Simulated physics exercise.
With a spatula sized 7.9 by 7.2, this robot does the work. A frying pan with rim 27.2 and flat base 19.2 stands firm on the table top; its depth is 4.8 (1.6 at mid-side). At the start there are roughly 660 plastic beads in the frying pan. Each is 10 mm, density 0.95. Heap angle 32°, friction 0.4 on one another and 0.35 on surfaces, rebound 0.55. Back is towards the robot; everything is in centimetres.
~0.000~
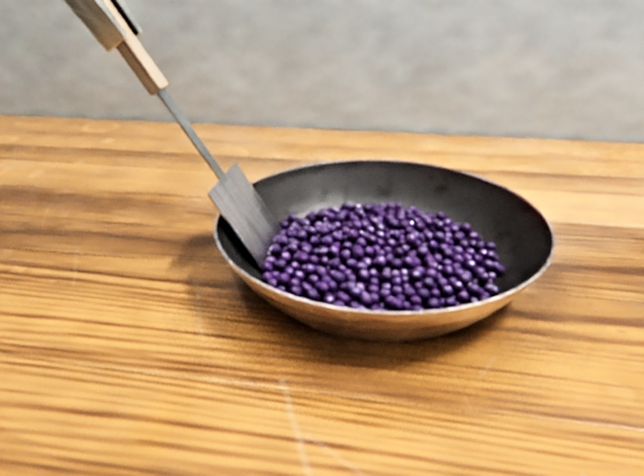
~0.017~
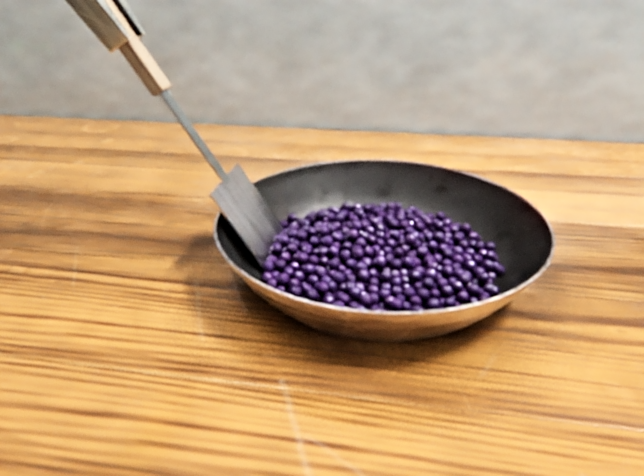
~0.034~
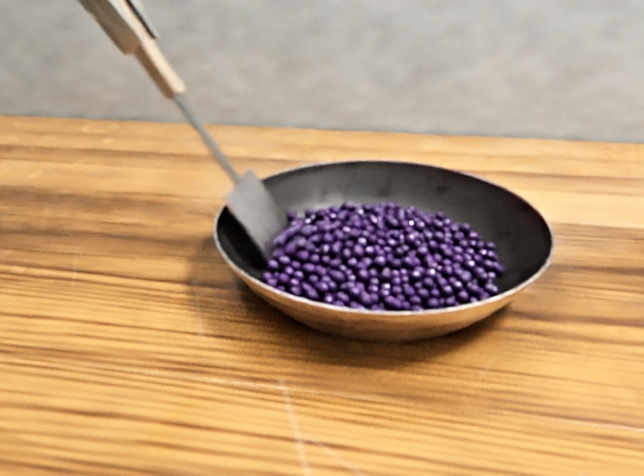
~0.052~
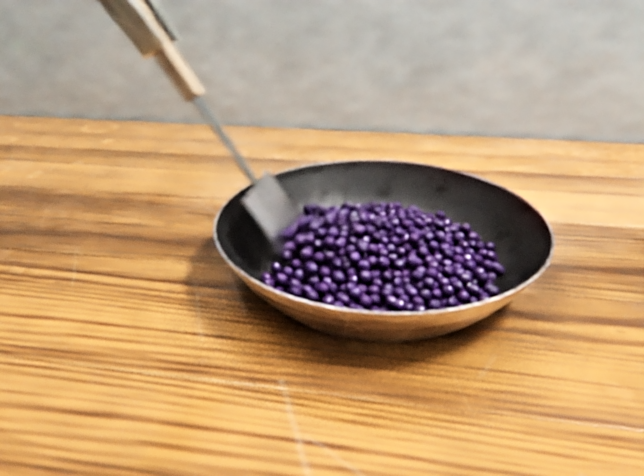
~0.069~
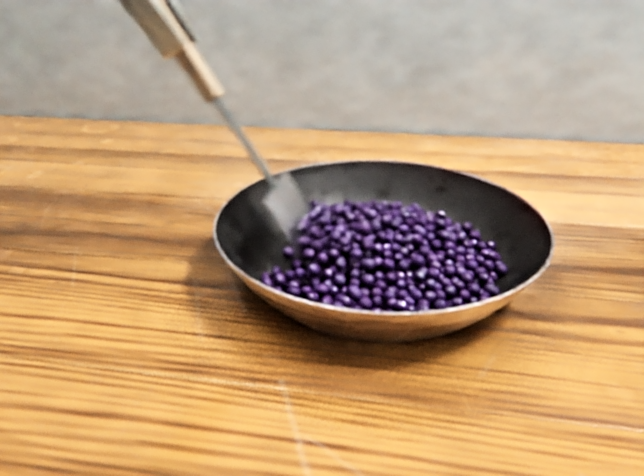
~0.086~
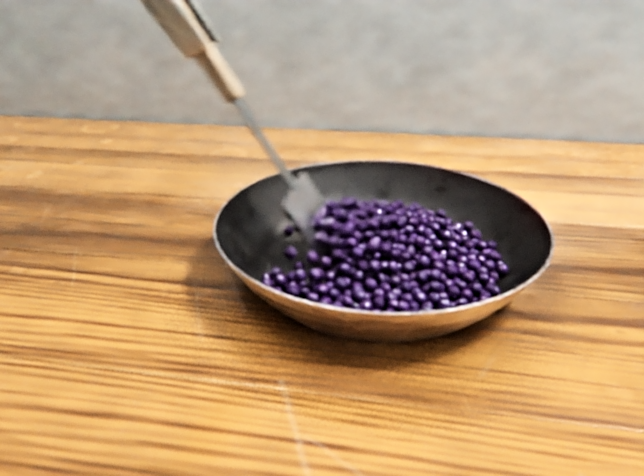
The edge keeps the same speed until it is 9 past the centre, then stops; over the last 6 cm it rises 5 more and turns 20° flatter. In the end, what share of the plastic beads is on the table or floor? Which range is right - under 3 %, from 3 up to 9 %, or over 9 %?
Right range: Over 9 %.
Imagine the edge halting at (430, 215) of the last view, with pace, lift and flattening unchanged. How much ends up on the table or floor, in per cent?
Around 5 percent.
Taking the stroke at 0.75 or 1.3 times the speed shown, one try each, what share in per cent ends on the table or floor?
Close to 5 and 20 percent respectively.
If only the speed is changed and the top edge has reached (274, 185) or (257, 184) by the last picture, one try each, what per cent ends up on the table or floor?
Some 5 and 0 per cent.
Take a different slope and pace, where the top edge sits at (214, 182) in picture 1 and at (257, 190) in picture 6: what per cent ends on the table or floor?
5 per cent.
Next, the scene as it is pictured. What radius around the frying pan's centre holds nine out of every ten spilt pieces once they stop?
75 cm.
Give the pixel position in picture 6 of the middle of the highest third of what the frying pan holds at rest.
Pixel position: Approx. (467, 252).
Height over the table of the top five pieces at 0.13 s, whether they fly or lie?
Around 6 cm above the table.
By 0.13 s, sloping 58°, highest piece 7 above the table; 655 in the frying pan.
By 0.17 s, sloping 51°, highest piece 7 above the table; 655 in the frying pan.
By 0.39 s, sloping 38°, highest piece 5 above the table; 576 in the frying pan, 77 on the table or floor, 2 on the blade or in flight.
By 1.44 s, sloping 38°, highest piece 4 above the table; 576 in the frying pan, 79 on the table or floor.
Final count, 576 in the frying pan, 79 on the table or floor. That is 12 % on the table or floor.
